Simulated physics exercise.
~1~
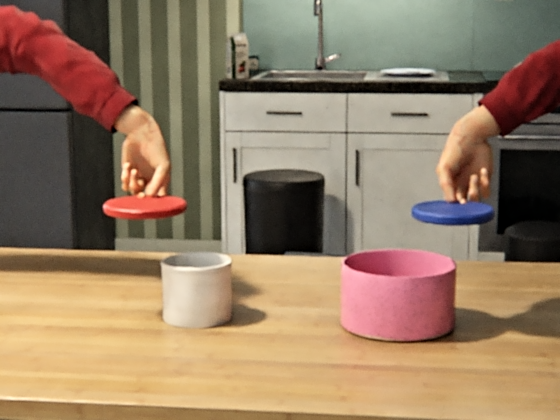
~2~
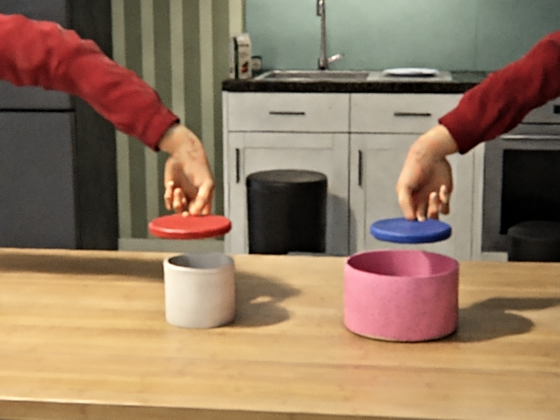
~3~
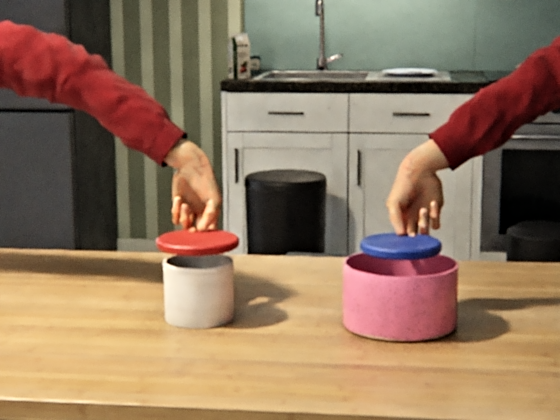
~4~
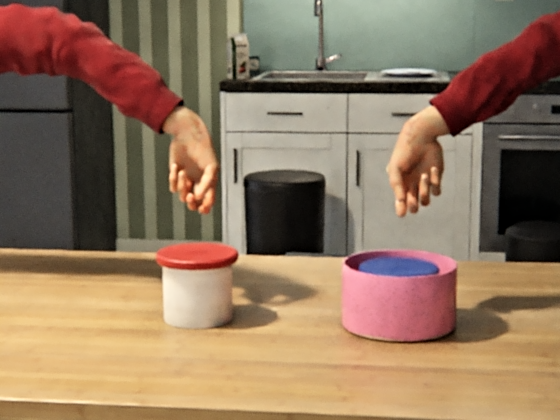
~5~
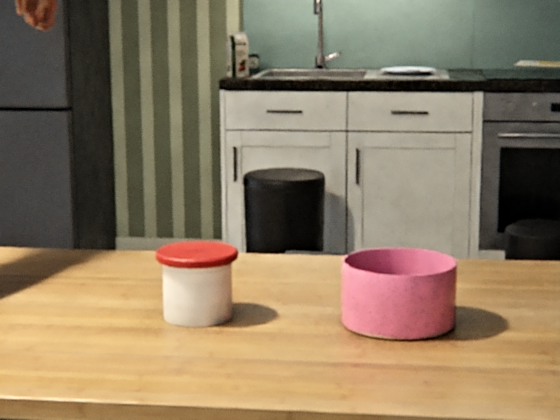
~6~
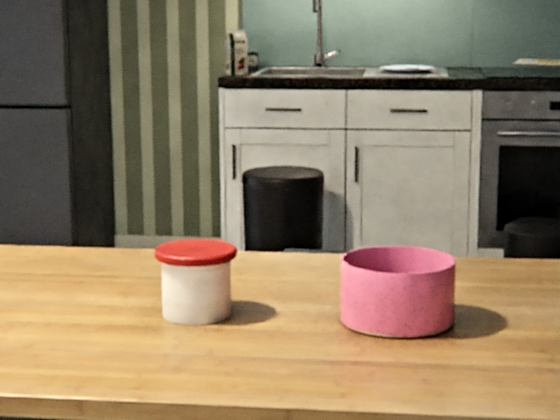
The clip shows two hands lowering a red lid over a white jar on the left and a blue lid over a wider pink container on the right, then letting go and withdrawing; the red lid rests on the rim, while the blue one drops inside, out of sight.
